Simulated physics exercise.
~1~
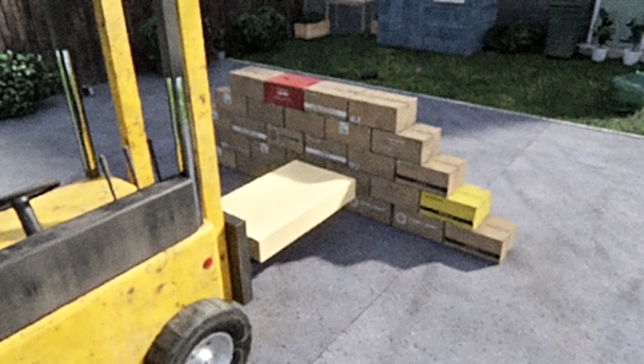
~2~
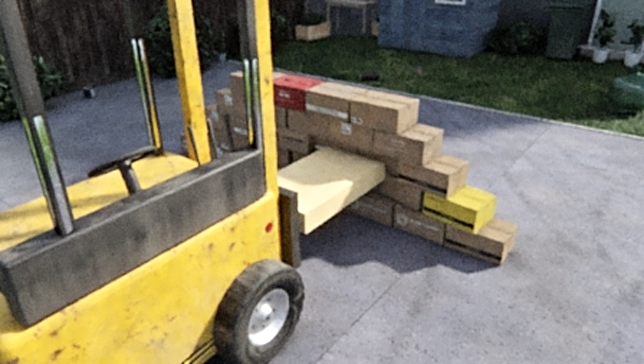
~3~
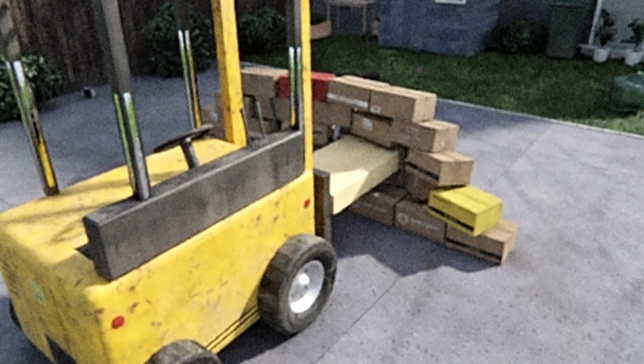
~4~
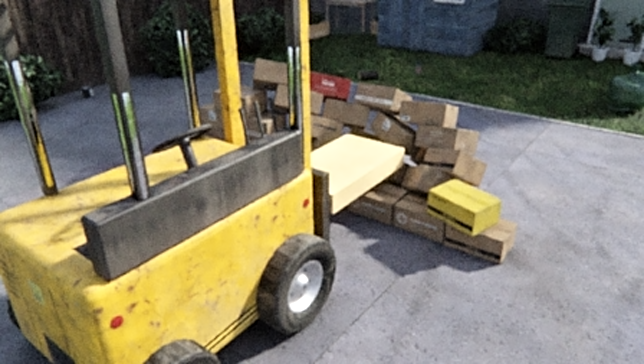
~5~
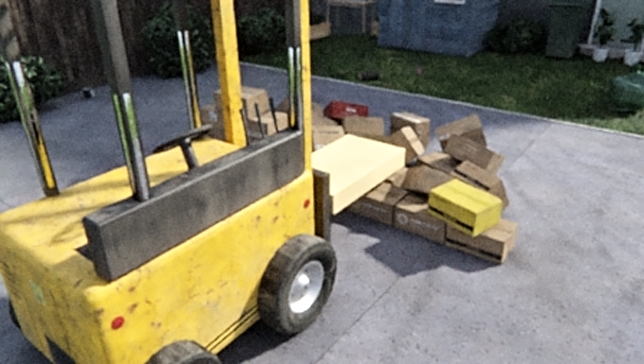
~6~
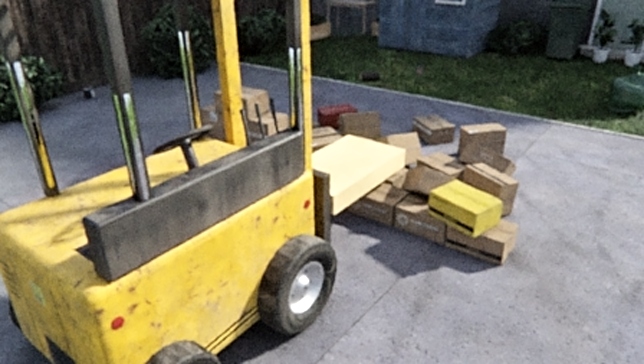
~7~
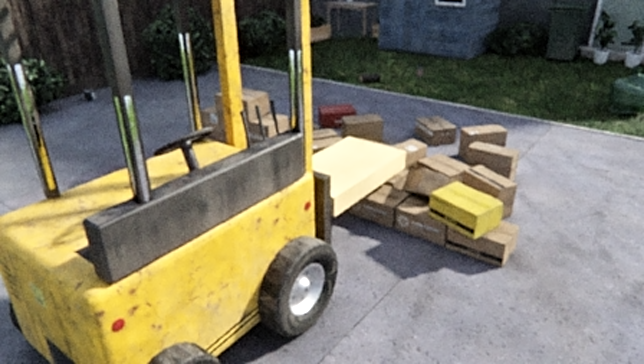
Yellow forklift pushing a pale block into a stepped wall of cartons, toppling the upper boxes while the yellow one stays up.
